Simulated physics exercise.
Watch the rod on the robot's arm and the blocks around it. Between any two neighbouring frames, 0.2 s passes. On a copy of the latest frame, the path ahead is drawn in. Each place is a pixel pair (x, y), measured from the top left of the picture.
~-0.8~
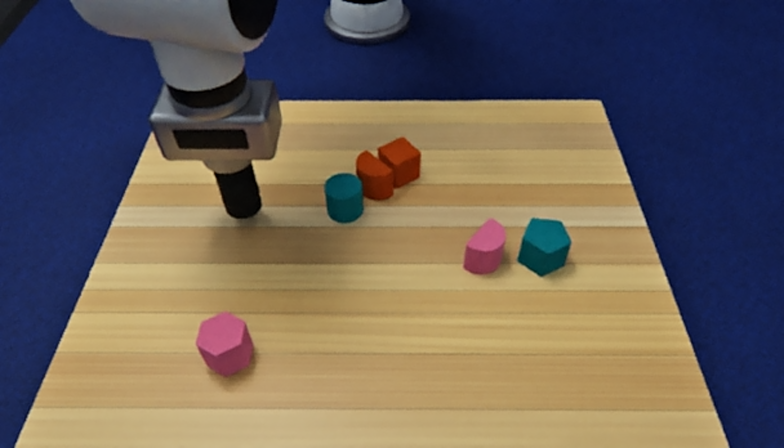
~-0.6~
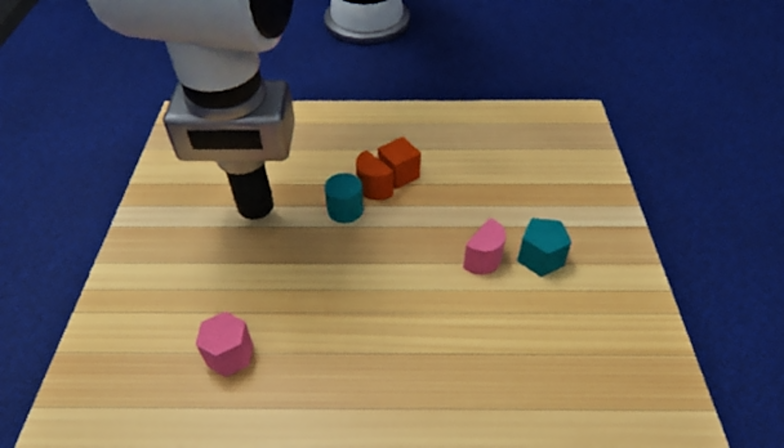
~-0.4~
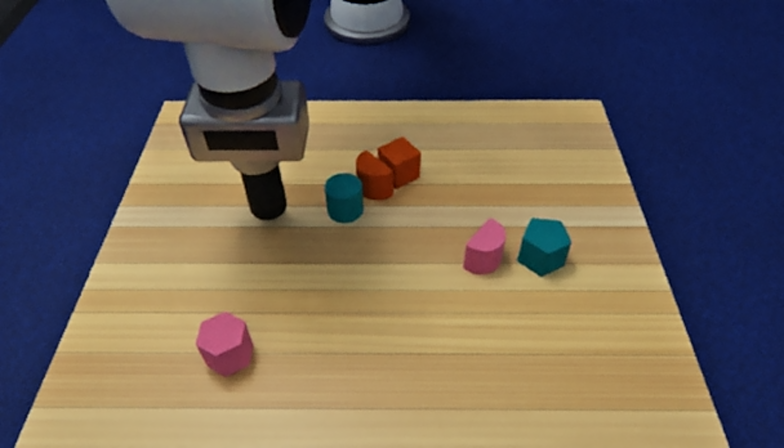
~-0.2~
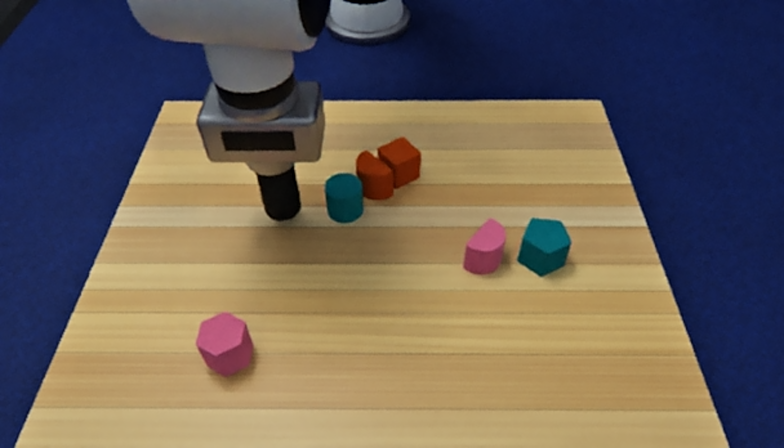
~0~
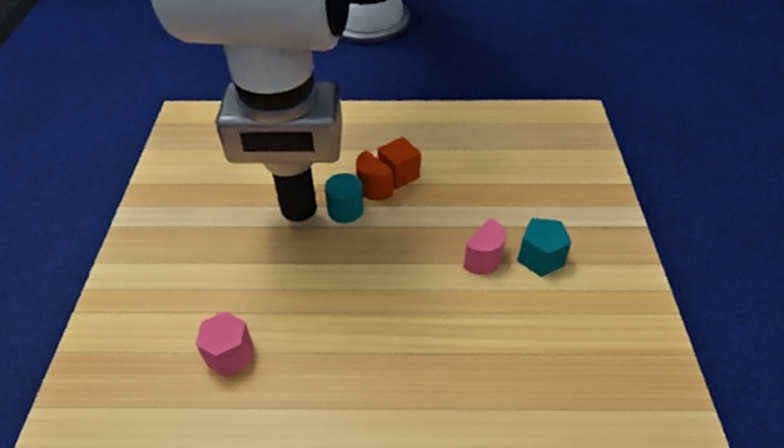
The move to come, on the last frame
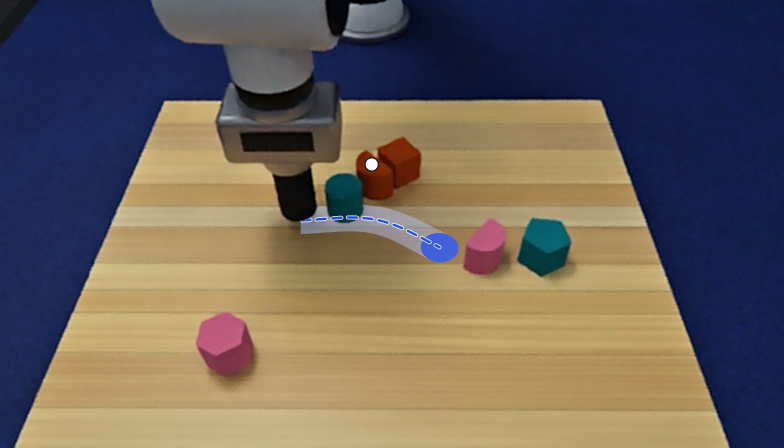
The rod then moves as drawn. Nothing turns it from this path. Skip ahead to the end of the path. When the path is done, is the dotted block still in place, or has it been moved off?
The push reaches it.
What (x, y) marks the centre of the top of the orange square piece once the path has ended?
The top centre is at (413, 137).
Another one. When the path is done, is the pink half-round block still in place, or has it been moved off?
Once the path is done, it remains where it sat before.
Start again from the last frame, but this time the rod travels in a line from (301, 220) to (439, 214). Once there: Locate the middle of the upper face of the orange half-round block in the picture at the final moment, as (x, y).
The middle of its upper face should be somewhere near (401, 146).
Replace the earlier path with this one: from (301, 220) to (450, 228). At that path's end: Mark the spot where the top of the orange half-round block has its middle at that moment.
Its top centre is at about (384, 151).
The line goes from (301, 220) over (350, 218) and (397, 226) to (440, 247); the dot is on the orange half-round block.
On the path given first. One third of the way, rod (349, 206); turquoise circular block (379, 178); orange half-round block (390, 156); orange square piece (408, 143), turned 15° anticlockwise.
Two thirds of the way, rod (399, 216); turquoise circular block (404, 175); orange half-round block (397, 152), turned 15° anticlockwise; orange square piece (413, 137), turned 20° anticlockwise.
At the end, rod (440, 236); turquoise circular block (404, 175); orange half-round block (397, 152), turned 15° anticlockwise; orange square piece (413, 137), turned 20° anticlockwise; pink half-round block unmoved.
